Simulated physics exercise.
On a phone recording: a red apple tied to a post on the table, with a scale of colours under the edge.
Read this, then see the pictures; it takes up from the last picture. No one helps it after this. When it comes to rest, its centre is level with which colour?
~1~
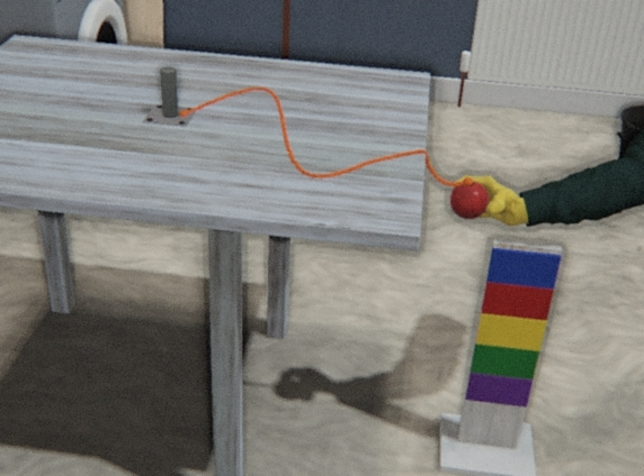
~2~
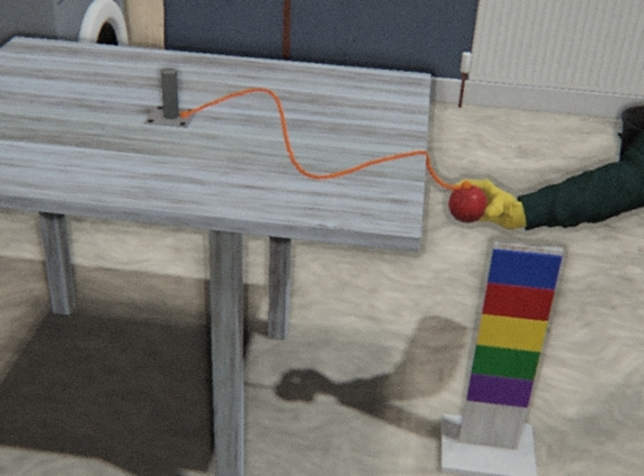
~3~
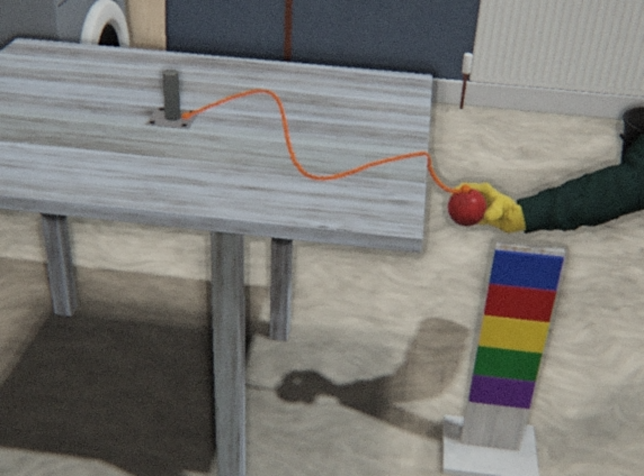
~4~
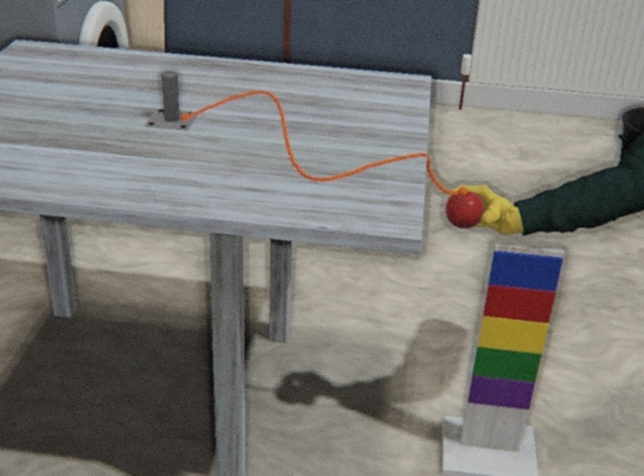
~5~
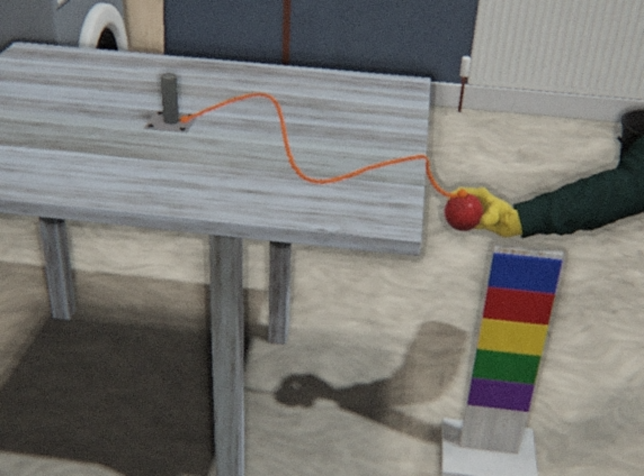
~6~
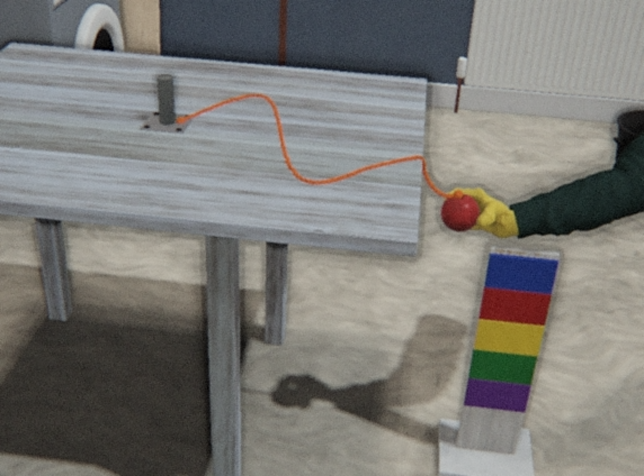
The purple one.
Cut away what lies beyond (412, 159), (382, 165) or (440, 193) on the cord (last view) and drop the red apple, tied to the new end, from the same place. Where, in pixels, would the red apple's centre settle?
The three cuts give roughly (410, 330), (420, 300) and (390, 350) respectively.
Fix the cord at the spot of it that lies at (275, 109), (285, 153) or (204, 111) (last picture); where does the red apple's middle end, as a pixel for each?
They end up at (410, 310), (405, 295) and (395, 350).
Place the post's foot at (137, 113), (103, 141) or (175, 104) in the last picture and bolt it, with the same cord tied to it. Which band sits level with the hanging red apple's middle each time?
Green, green, purple.
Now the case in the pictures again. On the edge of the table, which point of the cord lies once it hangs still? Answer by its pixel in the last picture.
In the last picture it is at roughly (284, 148).
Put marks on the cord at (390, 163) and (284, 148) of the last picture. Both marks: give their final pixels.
The first lands at (401, 284), while the second lands at (422, 147).
Soon after, apple near (428, 390); level with purple.
After that, apple near (370, 329); level with green.
And then, apple near (416, 379); level with purple.
In the end, apple near (389, 364); level with purple. The purple one.
